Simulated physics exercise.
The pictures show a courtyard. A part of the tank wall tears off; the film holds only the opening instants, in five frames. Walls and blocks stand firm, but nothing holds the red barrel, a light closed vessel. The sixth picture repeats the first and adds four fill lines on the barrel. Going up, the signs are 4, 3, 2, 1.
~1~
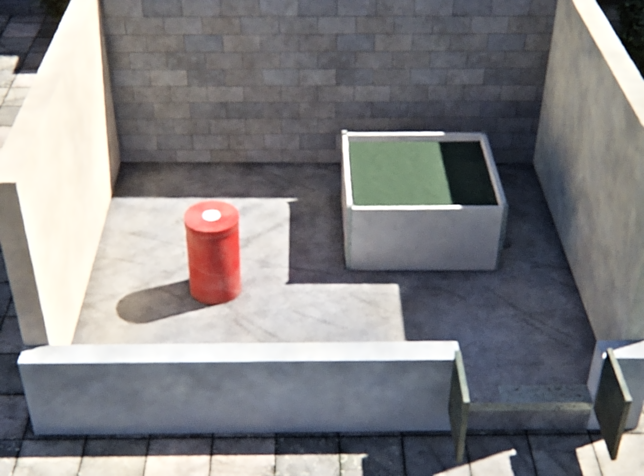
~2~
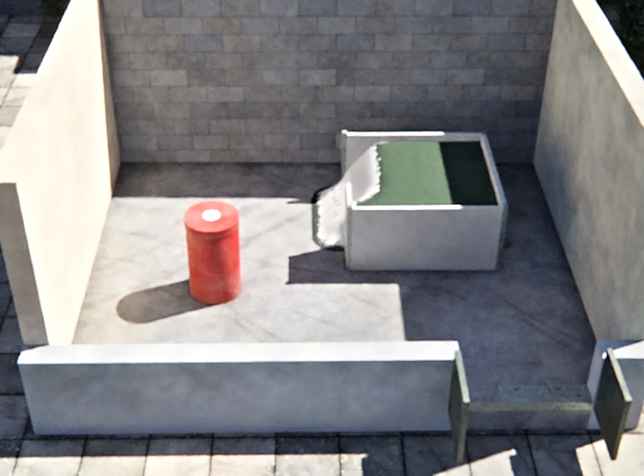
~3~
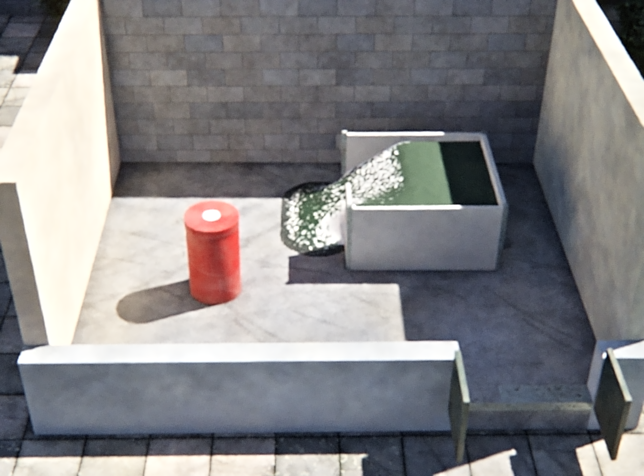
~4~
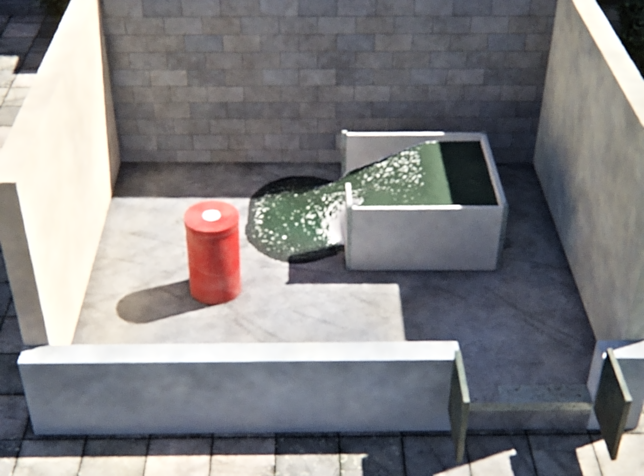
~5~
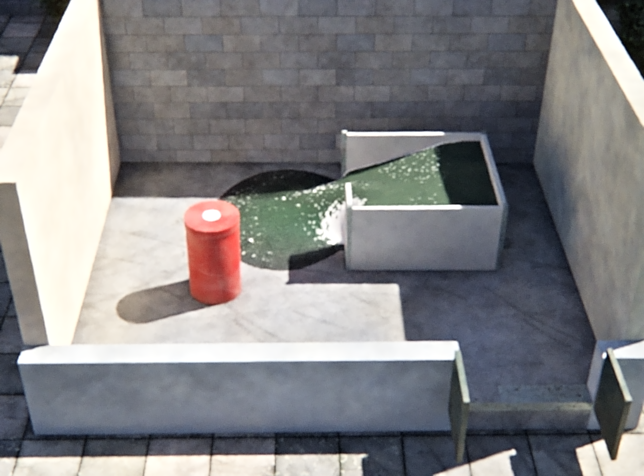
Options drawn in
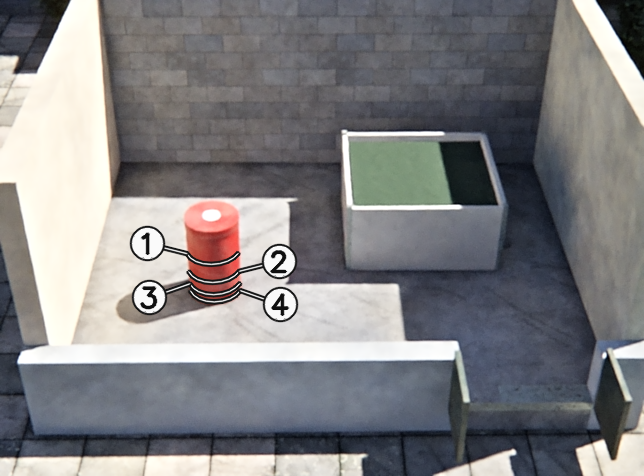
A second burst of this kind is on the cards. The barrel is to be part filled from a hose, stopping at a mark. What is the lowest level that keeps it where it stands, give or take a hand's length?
The limit is 2.
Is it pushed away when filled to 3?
Yes, that goes wrong.
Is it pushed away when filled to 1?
No.
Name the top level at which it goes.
That would be 3.
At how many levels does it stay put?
Two.
On the marked copy, 1 at (211, 264); 2 at (212, 282); 3 at (213, 294); 4 at (214, 301); from the bottom up 4, 3, 2, 1.
For level 1, it does not move.
For level 2, it does not move.
For level 3, it is pushed about half its own width away.
For level 4, it is pushed about 6 times its own width away.
